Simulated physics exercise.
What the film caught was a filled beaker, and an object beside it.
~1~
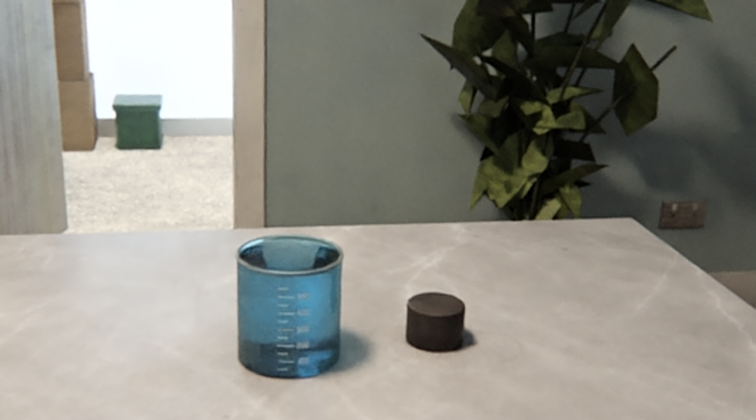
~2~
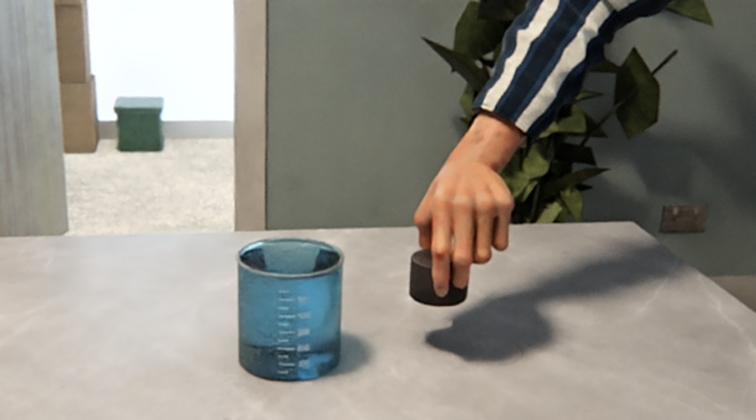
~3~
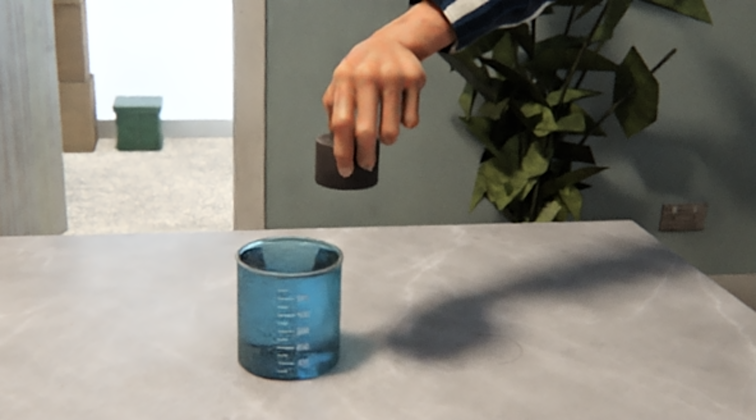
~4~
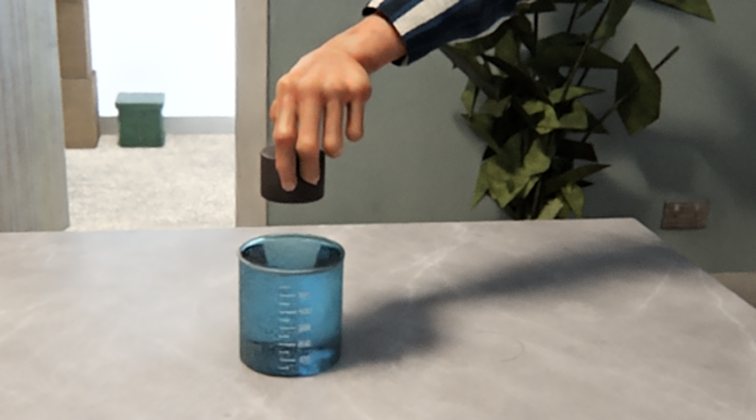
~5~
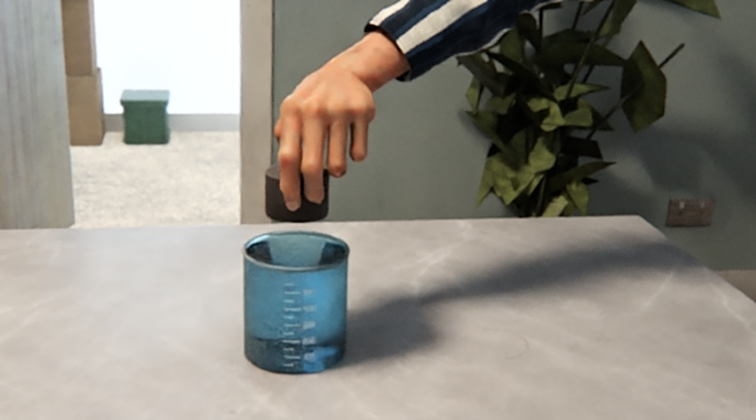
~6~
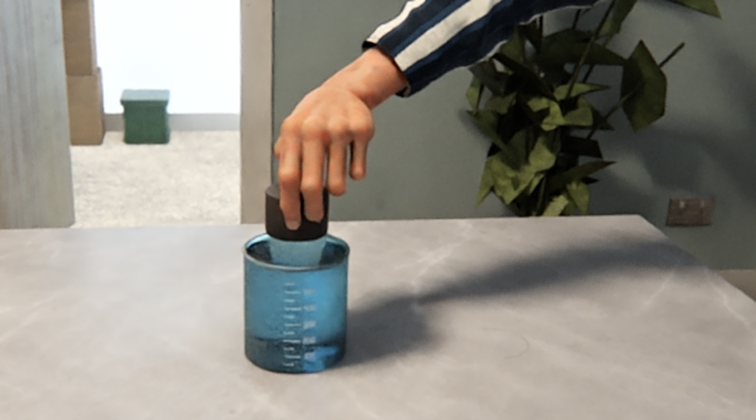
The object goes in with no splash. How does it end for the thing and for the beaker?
In the water, the object drops under; as for the beaker, it spills some.
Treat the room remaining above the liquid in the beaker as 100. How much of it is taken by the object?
270 percent.
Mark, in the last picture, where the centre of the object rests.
Roughly at (295, 328).
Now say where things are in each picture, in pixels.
In the first frame, the iron weight lies on the top at (435, 321); beaker (289, 303) nearly full.
The second frame shows a hand picks up the iron weight at (439, 277); beaker nearly full, surface at (291, 261).
In the third frame, the iron weight is carried over at (347, 161); beaker (289, 304) nearly full.
In the fourth frame, the iron weight is above the beaker at (293, 173); beaker nearly full, surface at (292, 256).
The fifth frame shows the iron weight comes down at (297, 192); beaker (296, 298) nearly full.
In the sixth frame, the iron weight is just over the surface at (297, 211); beaker nearly full, surface at (296, 253).
Next, the iron weight enters the water; the beaker is full to the brim; it has run over.
After that, the iron weight goes on down; the beaker is full to the brim; it has run over.
Finally, the iron weight has sunk; the beaker is full to the brim; it has run over.
